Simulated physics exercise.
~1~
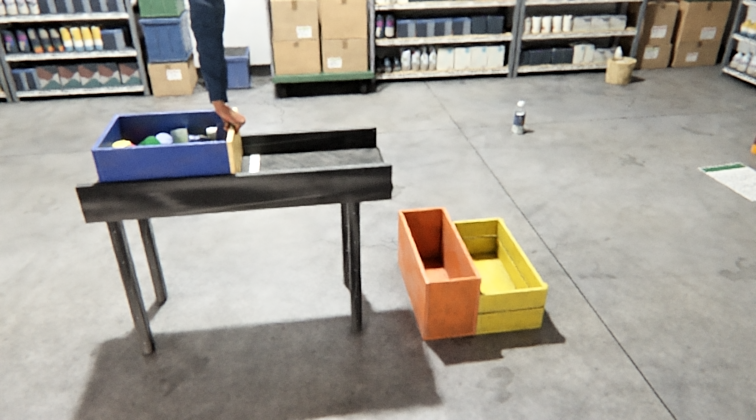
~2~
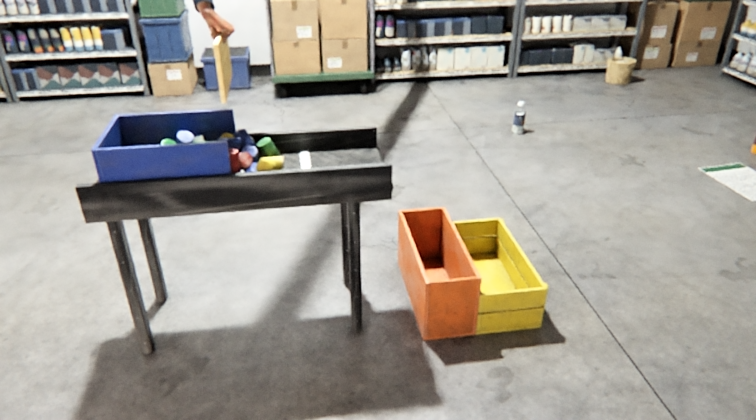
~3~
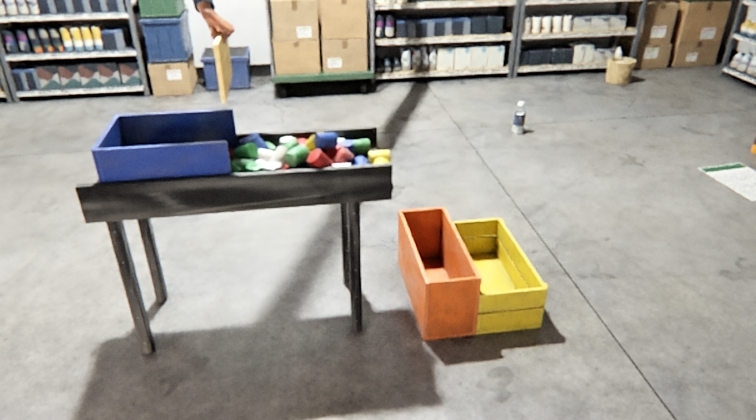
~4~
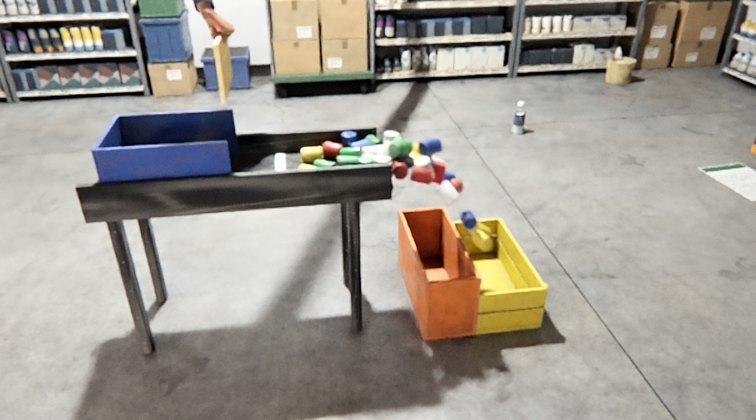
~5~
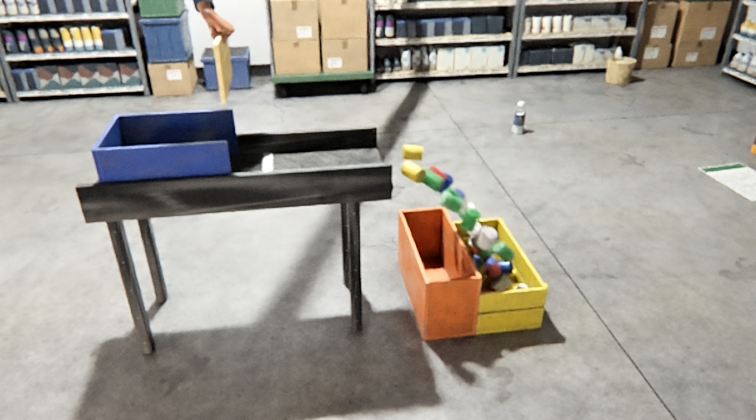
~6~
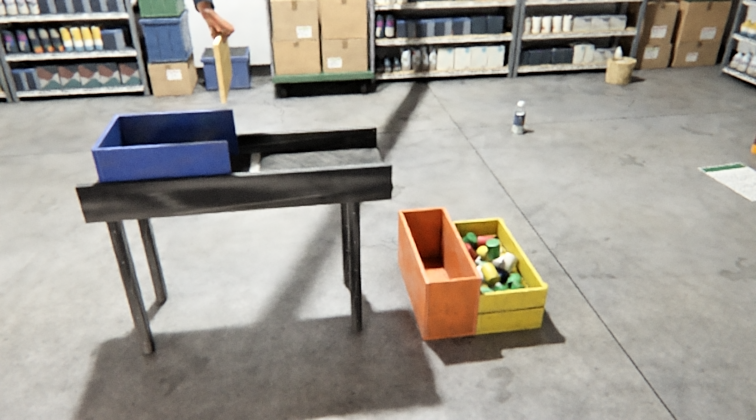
The clip shows a hand lifting a gate from a blue pen on a conveyor, letting small colourful jars ride right along the belt. They spill off the end, pass over the orange box and drop into the yellow tub, leaving the orange box empty.
